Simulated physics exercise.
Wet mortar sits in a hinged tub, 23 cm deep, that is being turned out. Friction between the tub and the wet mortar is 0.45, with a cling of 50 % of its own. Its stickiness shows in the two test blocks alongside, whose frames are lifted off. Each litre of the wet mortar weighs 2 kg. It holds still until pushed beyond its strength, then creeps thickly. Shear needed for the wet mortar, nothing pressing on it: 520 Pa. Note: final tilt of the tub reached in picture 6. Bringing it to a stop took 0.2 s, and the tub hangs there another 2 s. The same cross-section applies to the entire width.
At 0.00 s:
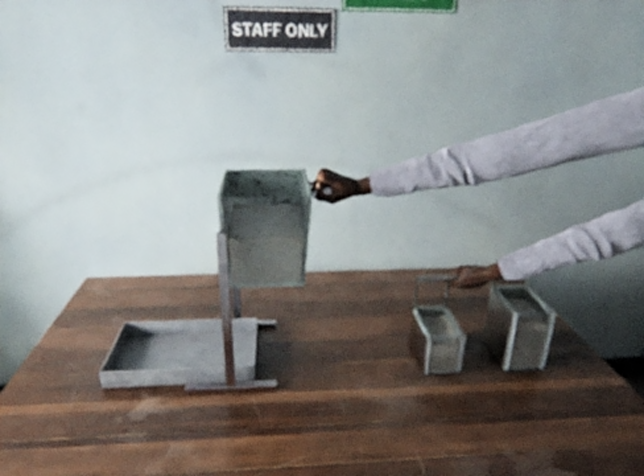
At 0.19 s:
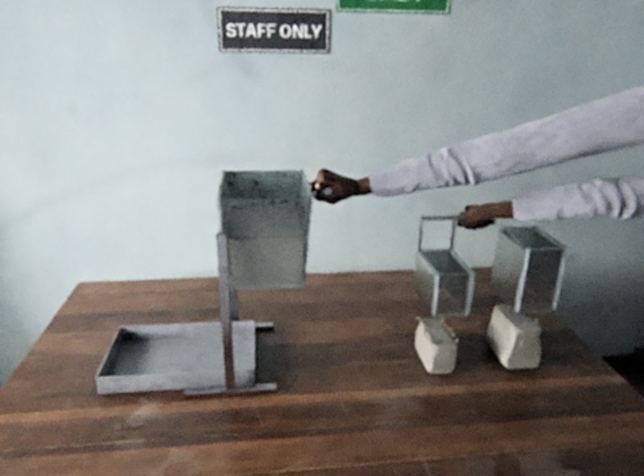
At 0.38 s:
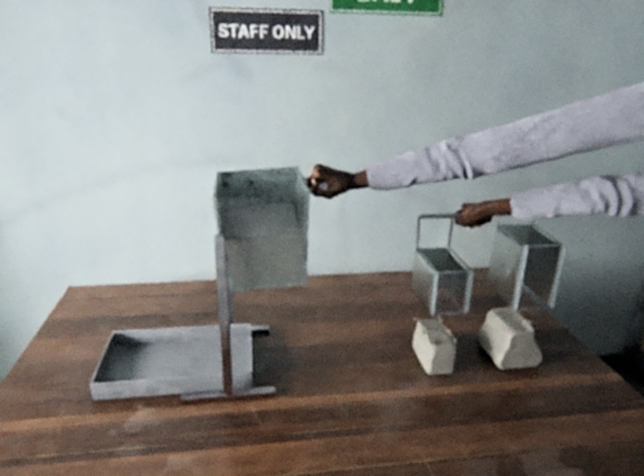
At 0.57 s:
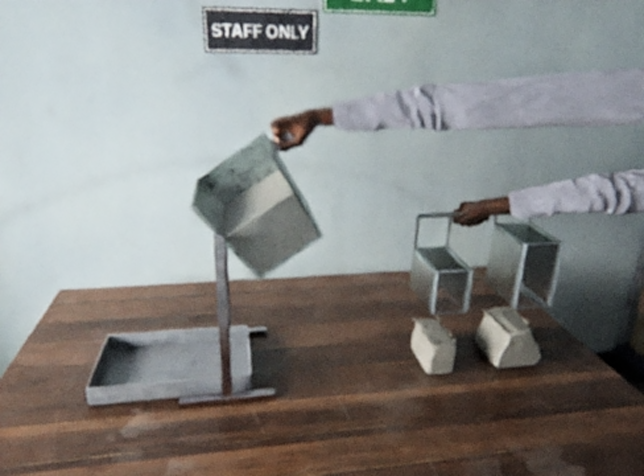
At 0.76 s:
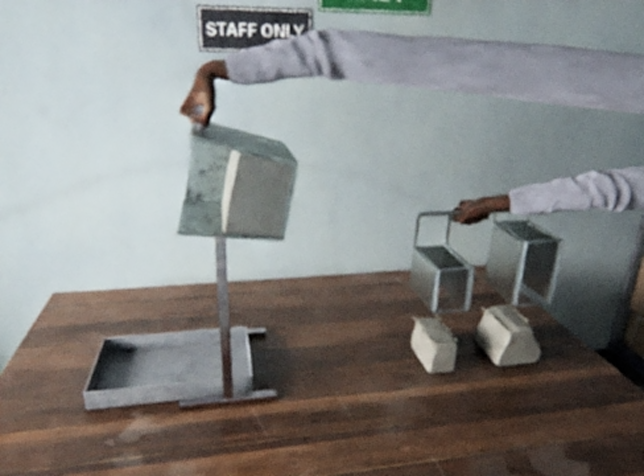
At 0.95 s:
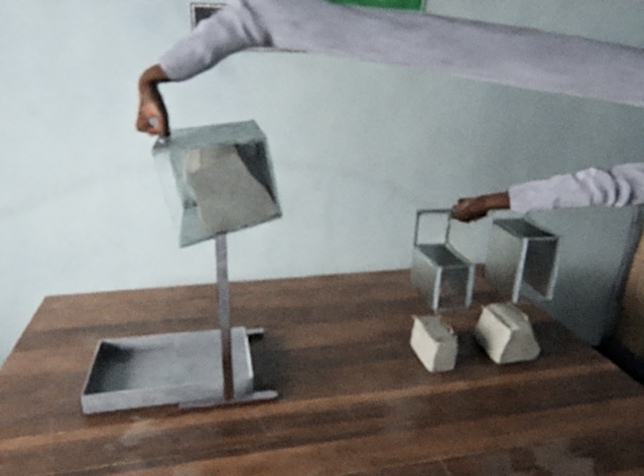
Two metal molds rose in one hand, leaving two mortar blocks on the table, the right one sagging; then the other hand swung a hinged tub over leftward, with mortar inside it.
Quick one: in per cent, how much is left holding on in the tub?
Expect around 47 %.
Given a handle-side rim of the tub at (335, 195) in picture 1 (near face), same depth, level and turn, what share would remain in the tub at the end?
Then about 40 %.
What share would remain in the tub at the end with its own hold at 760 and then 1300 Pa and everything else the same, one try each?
About 50 % first, about 100 % second.
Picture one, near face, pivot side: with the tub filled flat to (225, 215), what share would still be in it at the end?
Result: Approx. 40 % remaining in tub.
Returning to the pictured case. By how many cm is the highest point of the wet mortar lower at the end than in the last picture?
Roughly 10 cm.
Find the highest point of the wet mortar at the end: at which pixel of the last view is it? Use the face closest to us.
Close to pixel (247, 198).
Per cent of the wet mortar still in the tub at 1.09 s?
Tub contents: Around 90 %.
After 1.09 s, the tub is at 100 degrees and holds 90 %.
After 1.26 s, the tub is at 100 degrees and holds 57 %.
After 1.43 s, the tub is at 100 degrees and holds 47 %.
After 1.60 s, the tub is at 100 degrees and holds 47 %.
After 2.95 s, at the end, the tub is at 100 degrees and holds 47 %.
